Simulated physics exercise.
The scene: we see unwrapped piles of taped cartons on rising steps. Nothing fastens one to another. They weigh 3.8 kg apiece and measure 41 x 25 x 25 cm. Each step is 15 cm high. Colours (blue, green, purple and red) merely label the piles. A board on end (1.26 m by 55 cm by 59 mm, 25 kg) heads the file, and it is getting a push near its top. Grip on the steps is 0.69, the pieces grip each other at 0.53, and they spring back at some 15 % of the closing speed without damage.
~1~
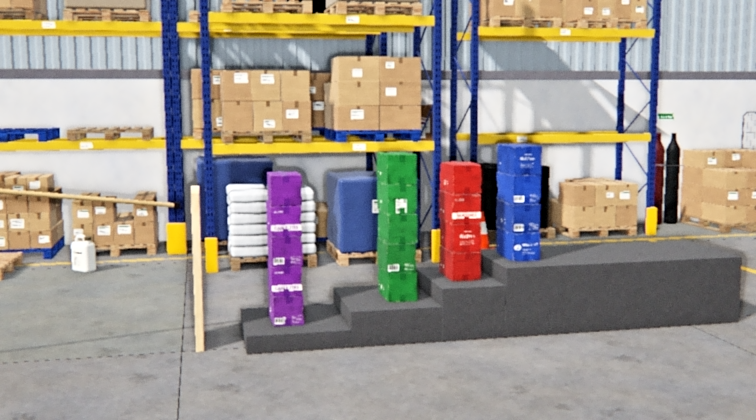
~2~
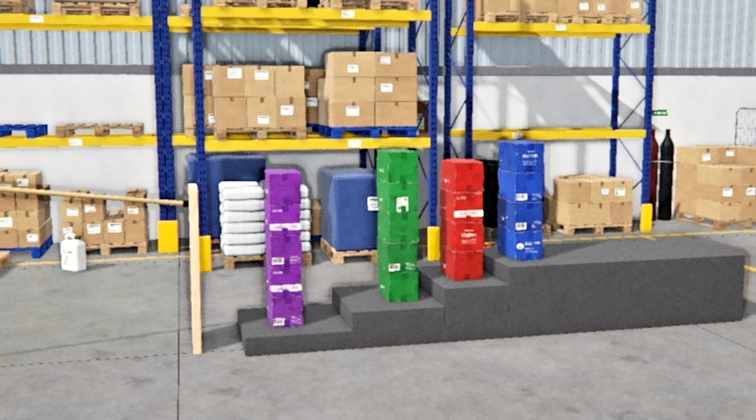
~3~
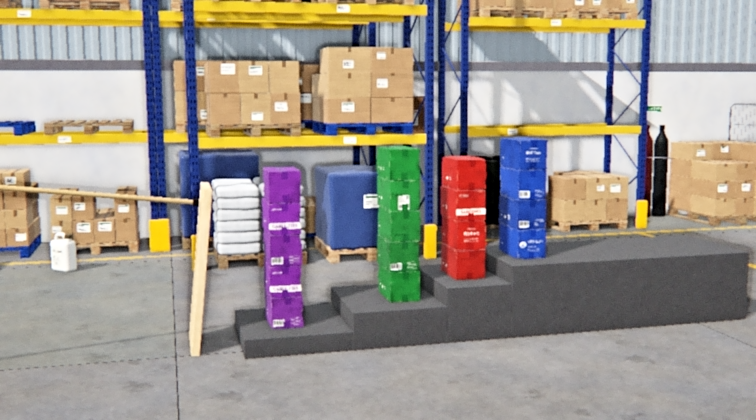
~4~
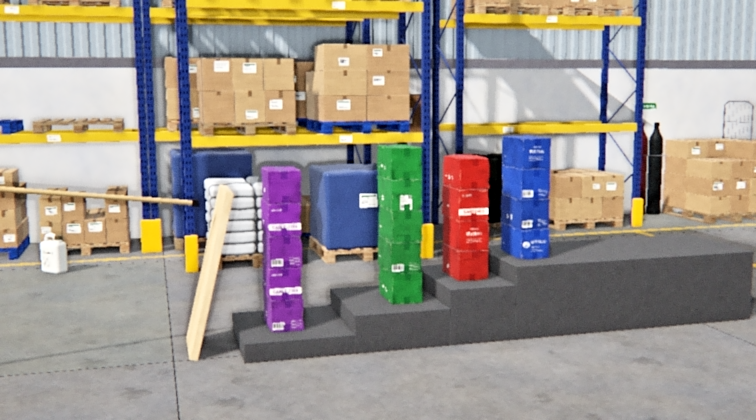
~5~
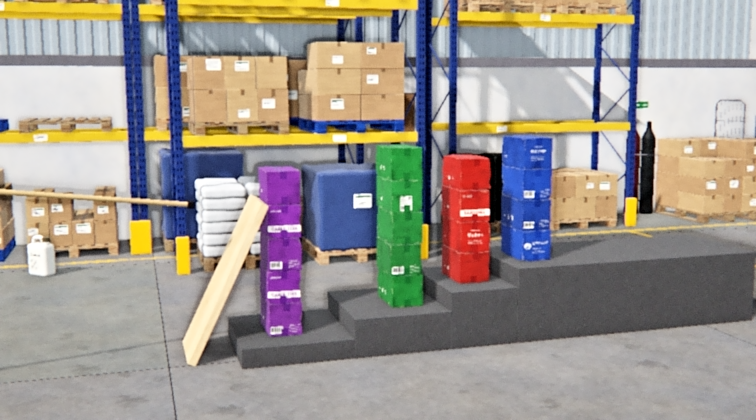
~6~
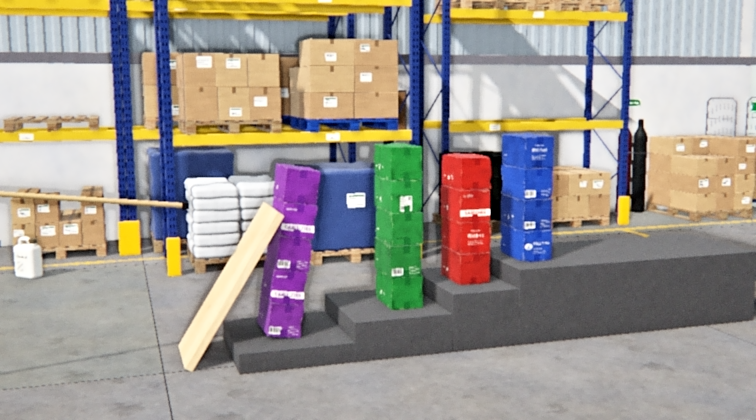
In a warehouse with loaded pallet racks behind, the camera looks from the front and slightly above, drifting a little around the scene. Purple, green, red and blue carton stacks stand left to right on rising dark grey steps, with an upright wooden board at the far left. A horizontal pole nudges the board's upper part rightward and stops; the board tilts onto the purple stack, which leans right, the others staying still.
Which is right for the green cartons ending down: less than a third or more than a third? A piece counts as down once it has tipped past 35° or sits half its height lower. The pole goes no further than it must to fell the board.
Ending down: Over a third.
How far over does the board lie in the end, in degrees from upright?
Some 60° from upright.
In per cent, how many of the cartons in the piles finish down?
Near 95 per cent.
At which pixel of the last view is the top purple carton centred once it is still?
Near (378, 226).
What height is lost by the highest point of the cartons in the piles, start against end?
Roughly 45 cm.
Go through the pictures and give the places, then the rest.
In the first picture (pixels give the middle of a visible side; the camera moves round a little), pole end (176, 206) 9 cm short, board 0° from upright; top green carton (402, 170); top purple carton (287, 191); none of the others has stirred.
The second picture shows pole end (186, 204) 9 mm in, board 0° from upright; top green carton (403, 167).
The third picture shows pole end (196, 203) 11 cm in, board 6° from upright; top green carton (405, 165); none of the others has stirred.
The fourth picture shows pole end (195, 204) 12 cm in, stopped, board 14° from upright; top green carton (407, 164); none of the others has stirred.
The fifth picture shows pole end (190, 205) 12 cm in, stopped, board 26° from upright; top green carton (407, 164); none of the others has stirred.
The sixth picture shows pole end (185, 206) 12 cm in, stopped, board 32° from upright; top green carton (407, 164); top purple carton (302, 187) 9° from how it stood; steepest lean 9°, the carton at (295, 255); movement in 5 of them.
Then, 0.36 s past the last view, board 52° from upright; none of the 5 green cartons down (4 of 18 in all colours); top green carton unmoved; top purple carton 33° from how it stood, 13 cm lower.
Then, 0.98 s past the last view, board 61° from upright; 1 of the 5 green cartons down (6 of 18 in all colours); top green carton upside down; top red carton 14° from how it stood.
Then, 2.04 s past the last view, board 61° from upright; 4 of the 5 green cartons down (17 of 18 in all colours); top green carton upside down; top blue carton 63° from how it stood, 40 cm lower.
In the end, board 61° from upright; 4 of the 5 green cartons down (17 of 18 in all colours); top green carton upside down; top blue carton upside down. That is 80 per cent. From the last view, middles, top green carton near (409, 253), top blue carton near (669, 232).
